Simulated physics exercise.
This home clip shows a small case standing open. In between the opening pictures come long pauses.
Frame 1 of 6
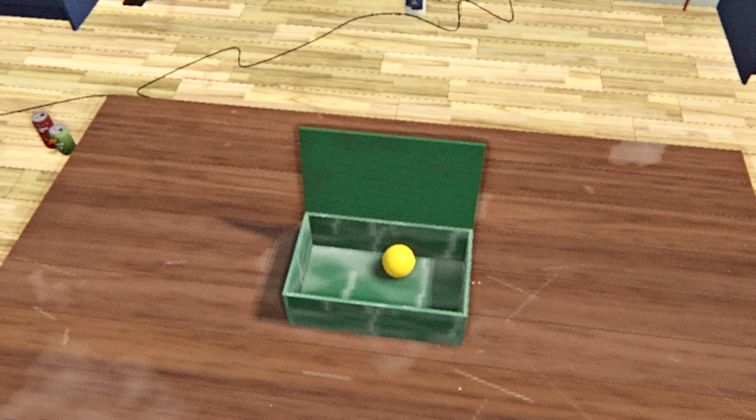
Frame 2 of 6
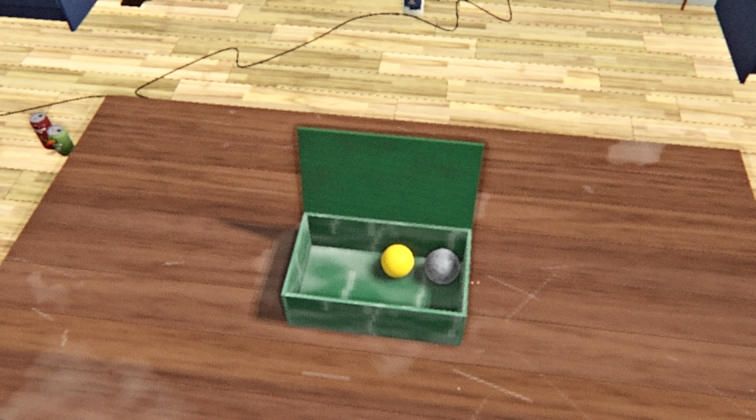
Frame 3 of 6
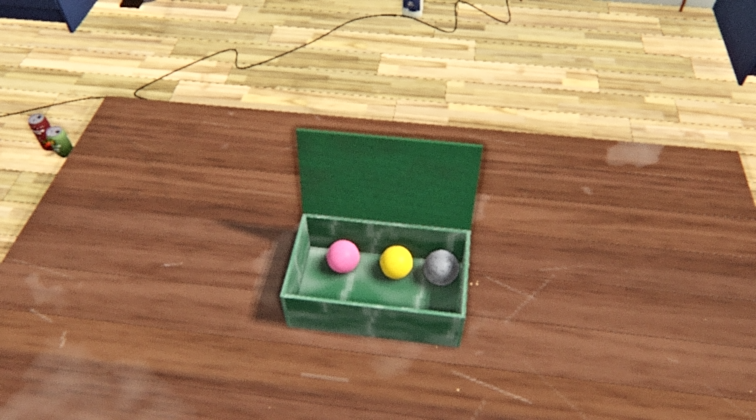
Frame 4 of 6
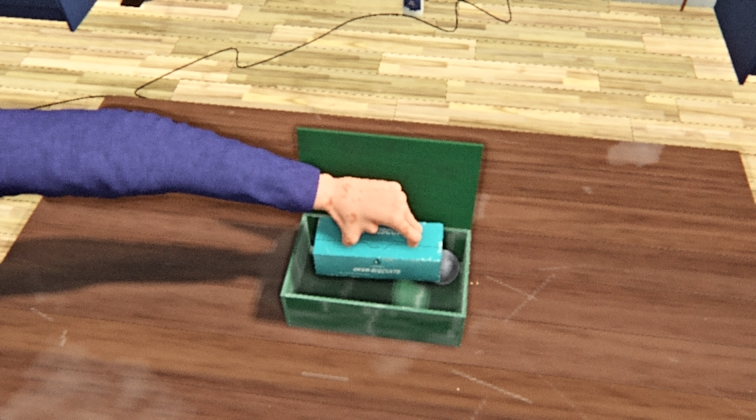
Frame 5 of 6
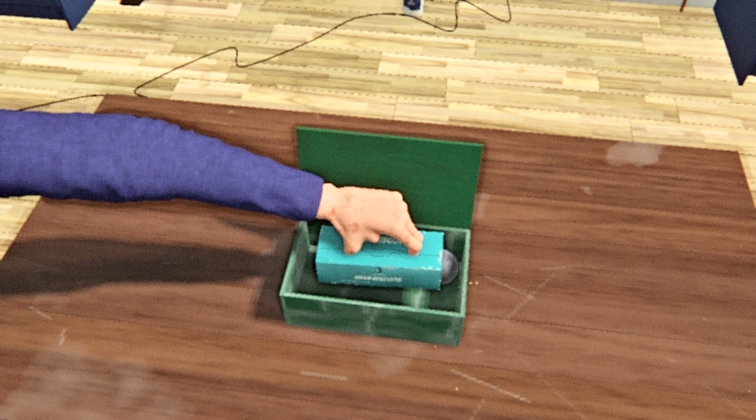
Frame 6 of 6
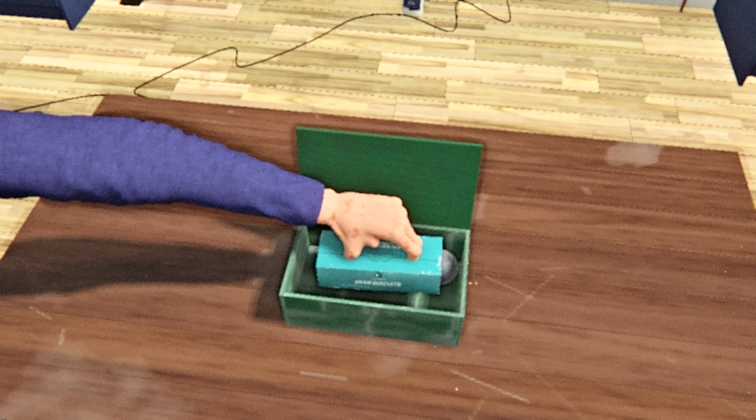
At the start, a green case stands open on a wooden table with a yellow ball-like object inside. A grey ball then appears to its right, and a pink ball to its left. Finally, a purple-sleeved arm reaches in from the left, its hand lowering a turquoise carton slightly inside the case.
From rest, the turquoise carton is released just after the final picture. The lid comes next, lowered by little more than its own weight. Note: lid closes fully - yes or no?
Yes.
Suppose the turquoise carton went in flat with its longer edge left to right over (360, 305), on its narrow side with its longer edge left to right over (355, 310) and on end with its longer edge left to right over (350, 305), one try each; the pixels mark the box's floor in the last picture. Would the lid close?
1: Closed. 2: Closed. 3: Open.
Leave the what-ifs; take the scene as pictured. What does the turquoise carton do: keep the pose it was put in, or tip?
At the finish the turquoise carton goes crooked.
Then, 1.10 s later than the last frame, lid starting down; turquoise carton on its side near (387, 300); pink lemon moved a little.
Then, 1.90 s later than the last frame, lid 41° above the rim; turquoise carton on its side near (387, 300); pink lemon moved a little.
When it is over, lid shut; lying over in the box, turquoise carton; the other 3 as before. End places, in pixels of the last picture, turquoise carton near (387, 300).
